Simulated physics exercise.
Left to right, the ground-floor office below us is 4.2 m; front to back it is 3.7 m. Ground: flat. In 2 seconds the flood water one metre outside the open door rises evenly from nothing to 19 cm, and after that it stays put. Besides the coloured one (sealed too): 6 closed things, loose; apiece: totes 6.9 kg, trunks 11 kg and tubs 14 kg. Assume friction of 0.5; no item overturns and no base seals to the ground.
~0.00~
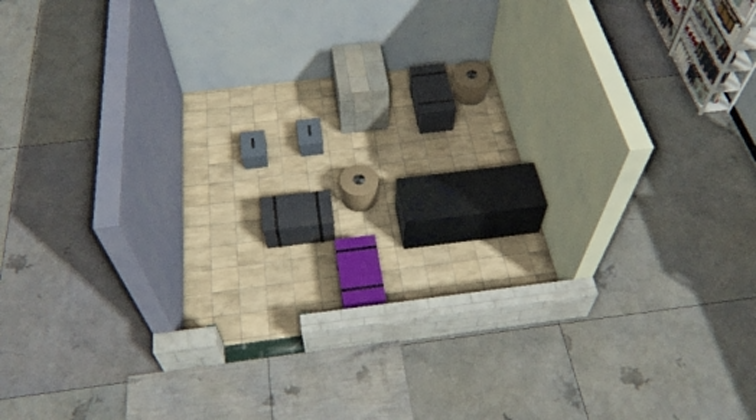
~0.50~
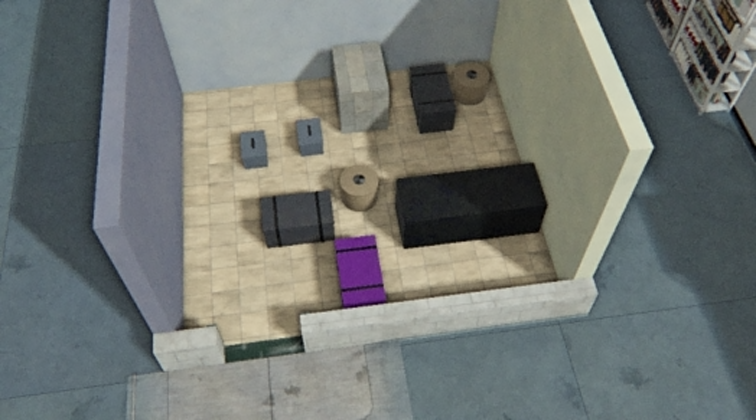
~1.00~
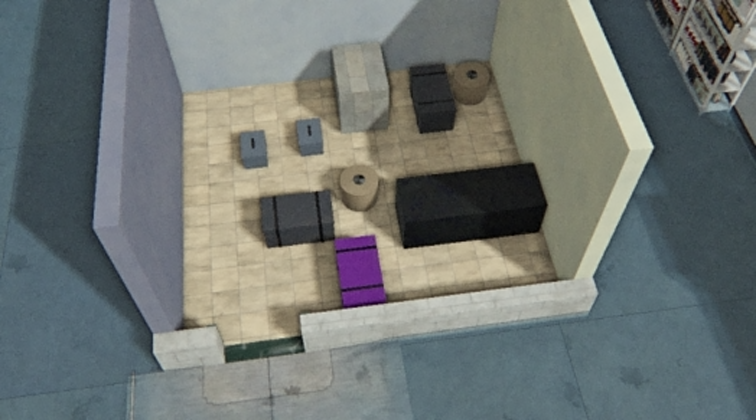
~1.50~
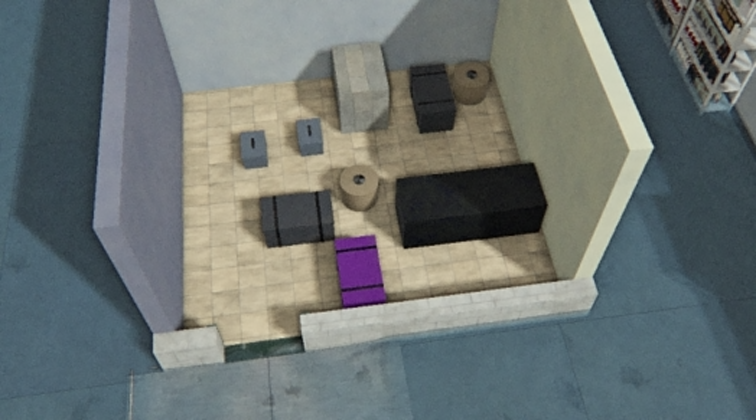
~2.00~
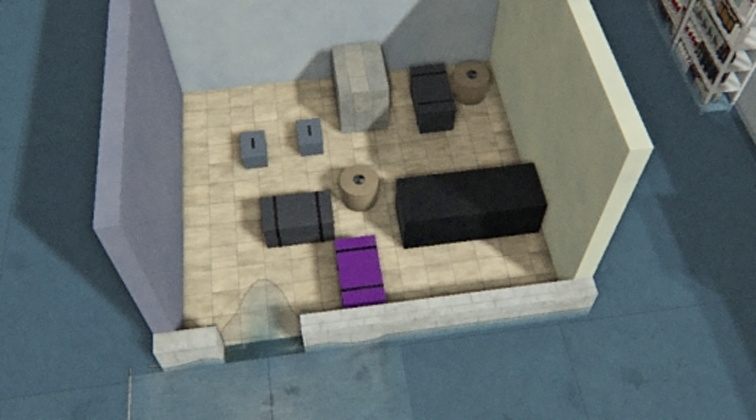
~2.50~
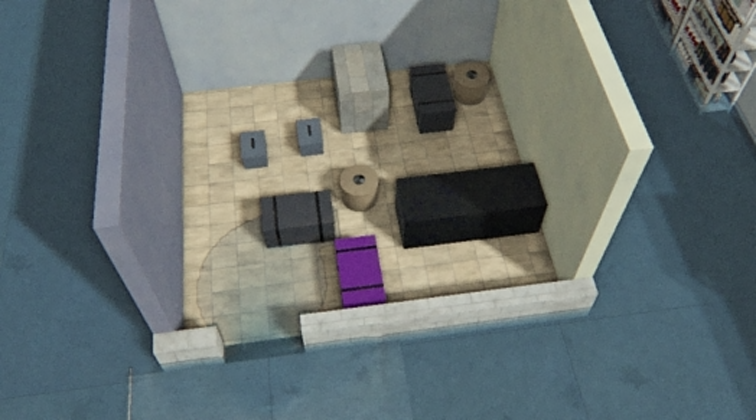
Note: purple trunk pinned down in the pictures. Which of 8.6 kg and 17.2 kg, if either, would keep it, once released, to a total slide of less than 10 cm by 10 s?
Heavier.
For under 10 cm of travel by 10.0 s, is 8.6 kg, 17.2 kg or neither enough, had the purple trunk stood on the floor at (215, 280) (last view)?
No load works.
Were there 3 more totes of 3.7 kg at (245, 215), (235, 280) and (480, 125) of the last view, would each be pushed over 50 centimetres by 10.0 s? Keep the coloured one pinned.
Taking them in order, the first is beyond the line, the second beyond the line and the third inside the line.
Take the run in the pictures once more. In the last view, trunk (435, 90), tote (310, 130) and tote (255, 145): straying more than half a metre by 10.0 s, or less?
Results in sequence: Threshold not reached; threshold exceeded; threshold exceeded.
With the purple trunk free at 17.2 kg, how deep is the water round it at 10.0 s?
Close to 3 cm deep.
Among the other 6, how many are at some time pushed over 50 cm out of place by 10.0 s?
Result: 3.
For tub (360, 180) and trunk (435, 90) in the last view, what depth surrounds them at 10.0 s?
First about 6 cm, second about 4 cm.
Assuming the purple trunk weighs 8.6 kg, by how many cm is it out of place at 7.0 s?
20 cm.
After 3.5 s the purple trunk would be 0 cm from its start with 8.6 kg and 0 cm from its start with 17.2 kg; 1 cm of water round it then.
After 4.5 s the purple trunk would be 0 cm from its start with 8.6 kg and 0 cm from its start with 17.2 kg; 2 cm of water round it then.
After 7.0 s the purple trunk would be 18 cm from its start with 8.6 kg and 0 cm from its start with 17.2 kg; 3 cm of water round it then.
After 10.0 s the purple trunk would be 19 cm from its start with 8.6 kg and 0 cm from its start with 17.2 kg; 3 cm of water round it then.
